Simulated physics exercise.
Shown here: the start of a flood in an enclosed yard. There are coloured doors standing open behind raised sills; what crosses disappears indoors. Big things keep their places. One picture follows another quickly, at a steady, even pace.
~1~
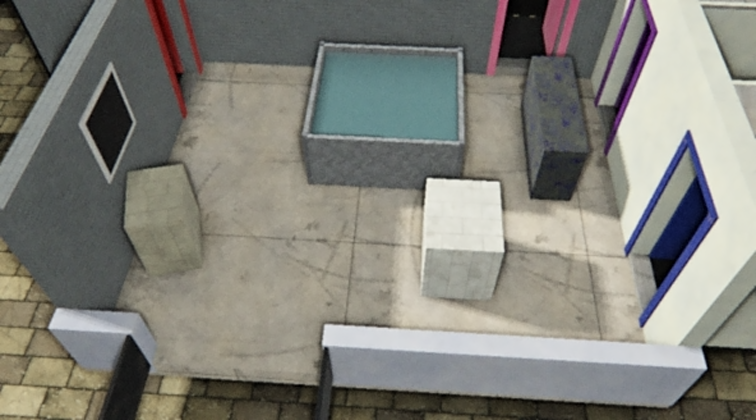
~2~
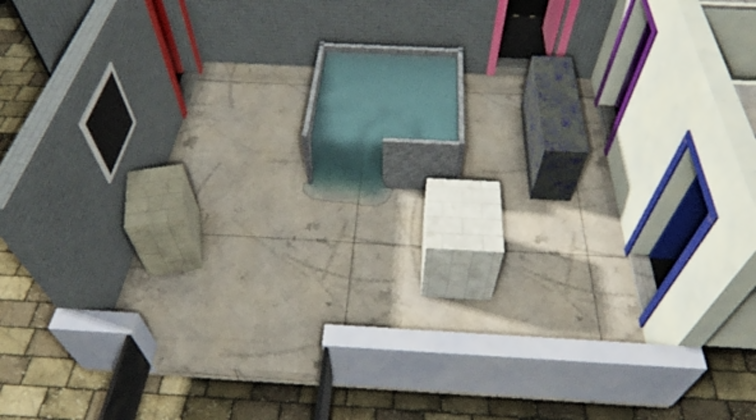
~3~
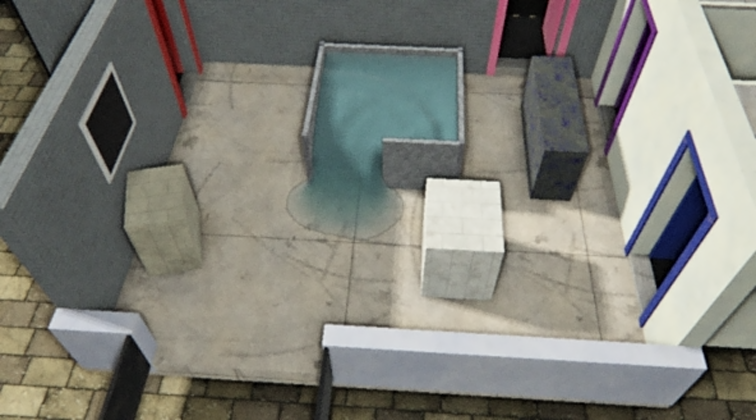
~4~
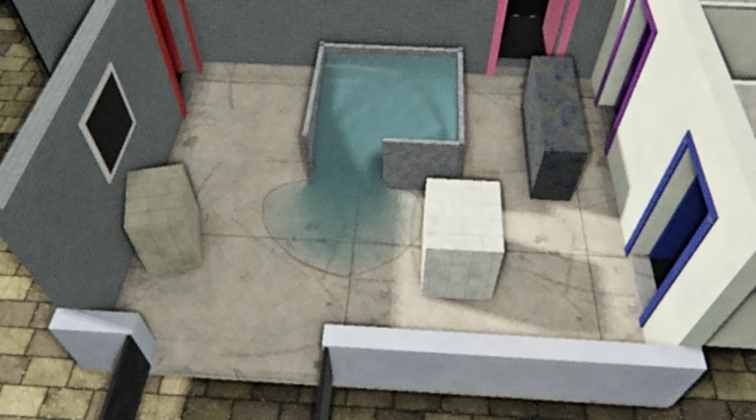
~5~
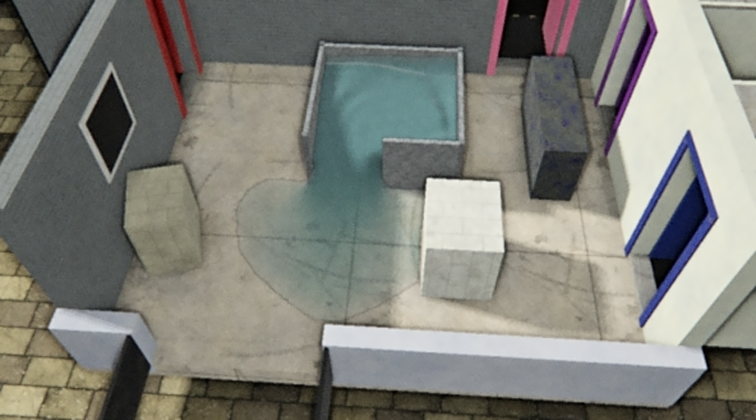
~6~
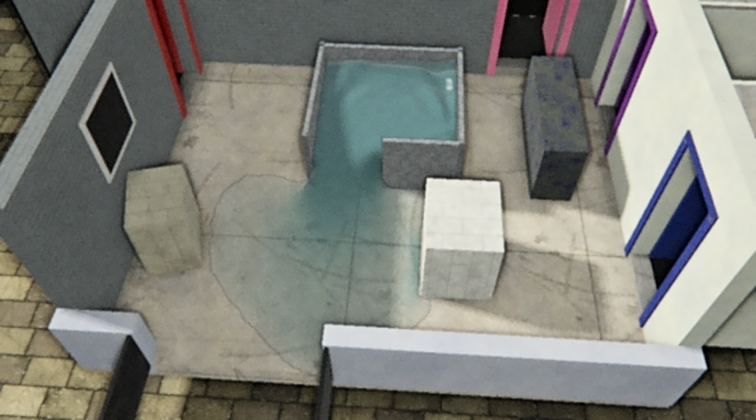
In the video, still water fills a grey tank in a walled yard with coloured doorways, then pours through a gap in the tank's front wall and spreads across the floor between the blocks towards the viewer.
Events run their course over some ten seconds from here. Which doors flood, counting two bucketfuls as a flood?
The pink door copes honestly, the blue door gets overwhelmed honestly, the purple door copes honestly, the red door copes honestly.
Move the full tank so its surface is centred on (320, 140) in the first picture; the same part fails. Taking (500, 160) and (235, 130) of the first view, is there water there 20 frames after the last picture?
Unflooded and submerged.
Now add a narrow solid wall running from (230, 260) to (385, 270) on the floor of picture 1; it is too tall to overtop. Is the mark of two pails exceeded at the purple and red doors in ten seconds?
Reading: Purple door gets too much; red door gets too much.
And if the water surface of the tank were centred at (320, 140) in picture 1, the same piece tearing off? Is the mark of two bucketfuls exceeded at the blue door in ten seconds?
Blue door: Falls short.
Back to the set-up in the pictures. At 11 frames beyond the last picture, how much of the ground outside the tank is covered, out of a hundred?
Estimated share: About 45 %.
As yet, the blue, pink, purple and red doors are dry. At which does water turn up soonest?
My answer: The blue-painted one.
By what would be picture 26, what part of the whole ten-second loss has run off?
My reading is near 50 per cent.
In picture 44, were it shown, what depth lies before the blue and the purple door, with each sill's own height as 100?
About 140 %, then 90 %.
A moment on, water covers 30 % of the floor; the pink door not reached, the blue door not reached, the purple door not reached, the red door not reached.
Next, water covers 45 % of the floor; the pink door not reached, the blue door not reached, the purple door not reached, the red door not reached.
Then, water covers 55 % of the floor; the pink door not reached, the blue door over two buckets in, the purple door not reached, the red door wet at the sill, nothing in.
Later, water covers 70 % of the floor; the pink door wet at the sill, nothing in, the blue door over two buckets in, the purple door wet at the sill, nothing in, the red door wet at the sill, nothing in.
In the end, water covers 90 % of the floor; the pink door wet at the sill, nothing in, the blue door over two buckets in, the purple door wet at the sill, nothing in, the red door wet at the sill, nothing in.
